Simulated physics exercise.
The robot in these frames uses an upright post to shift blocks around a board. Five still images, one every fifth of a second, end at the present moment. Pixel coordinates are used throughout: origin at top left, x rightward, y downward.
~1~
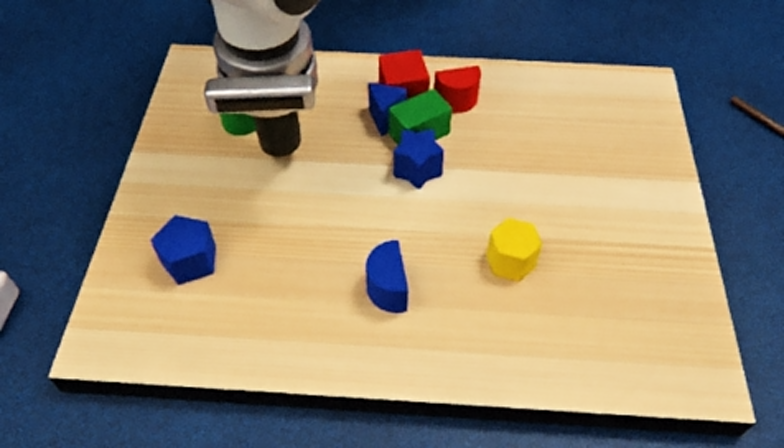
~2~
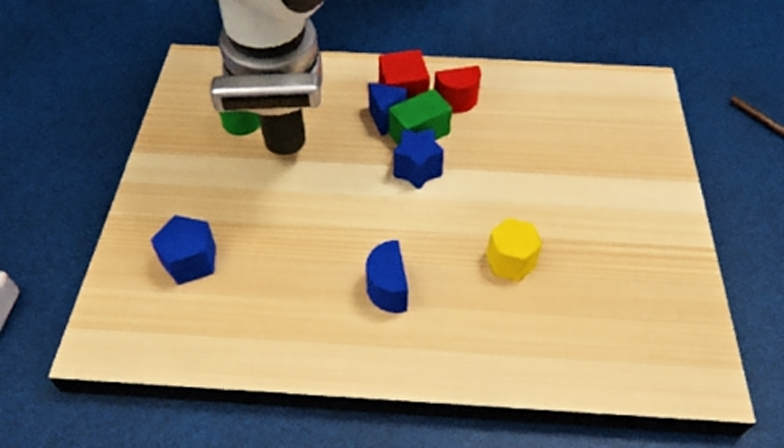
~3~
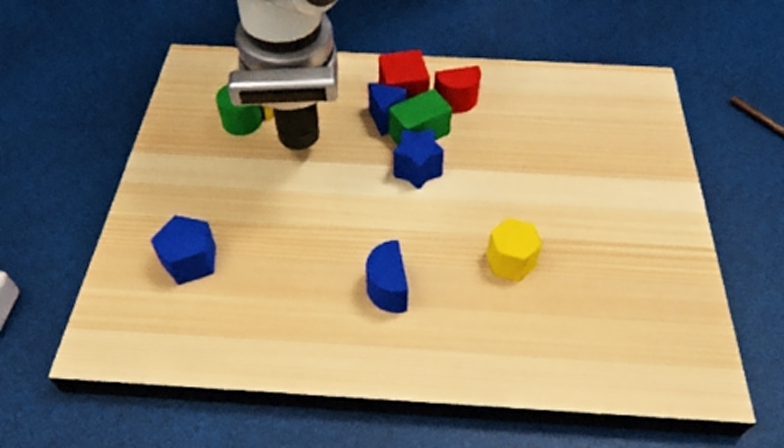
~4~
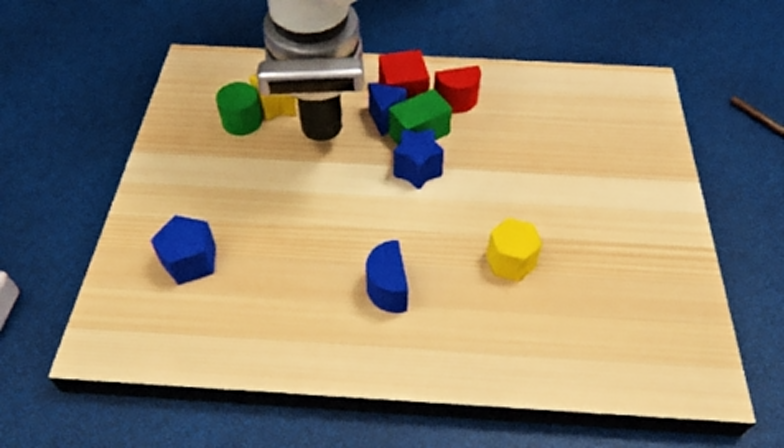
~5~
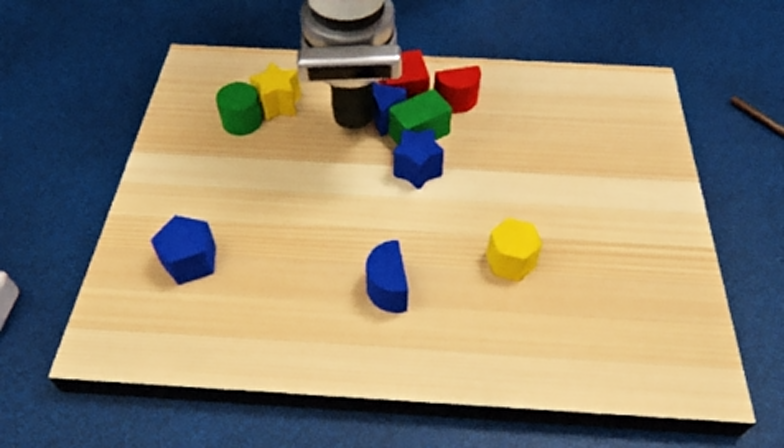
The clip shows a robot's dark upright post moving right across the upper part of a wooden board, uncovering a yellow star beside a green cylinder and nearing a cluster of red, blue and green blocks, while all the blocks stay still.
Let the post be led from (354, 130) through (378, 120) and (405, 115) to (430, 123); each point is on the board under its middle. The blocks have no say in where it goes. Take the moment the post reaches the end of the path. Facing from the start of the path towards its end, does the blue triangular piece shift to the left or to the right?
Off to the left side.
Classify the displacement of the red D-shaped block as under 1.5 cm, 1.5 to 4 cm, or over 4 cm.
Between 1.5 and 4 cm.
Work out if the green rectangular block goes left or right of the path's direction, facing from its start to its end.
Facing from start to end, it shifts right.
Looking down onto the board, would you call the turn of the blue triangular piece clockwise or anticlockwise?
From above, the turn goes anticlockwise.
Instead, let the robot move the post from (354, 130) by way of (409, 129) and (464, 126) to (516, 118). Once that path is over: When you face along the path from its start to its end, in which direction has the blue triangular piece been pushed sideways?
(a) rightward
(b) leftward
The answer is b.
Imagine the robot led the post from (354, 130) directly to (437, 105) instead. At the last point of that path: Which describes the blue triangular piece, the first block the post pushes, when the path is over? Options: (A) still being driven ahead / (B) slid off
My answer is option A.
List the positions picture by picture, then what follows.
Post tip at (281, 142); block tops, blue triangular piece at (386, 94); red square piece at (404, 66); green rectangular block at (421, 108); red D-shaped block at (460, 76), in the first picture.
Post at (285, 141); blocks unchanged, in the second picture.
Post at (299, 136); blocks unchanged, in the third picture.
Post at (322, 127); blocks unchanged, in the fourth picture.
Post at (353, 116); blue triangular piece at (386, 94); red square piece at (404, 66); green rectangular block at (421, 108); red D-shaped block at (460, 76), in the fifth picture.
On the path given first. Halfway along, post at (391, 101); blue triangular piece at (421, 81); red square piece at (412, 55); green rectangular block at (427, 110); red D-shaped block at (463, 75).
At the end, post at (431, 108); blue triangular piece at (443, 76), turned 50° anticlockwise; red square piece at (412, 54); green rectangular block at (452, 124), turned 30° clockwise; red D-shaped block at (474, 69), turned 35° clockwise.
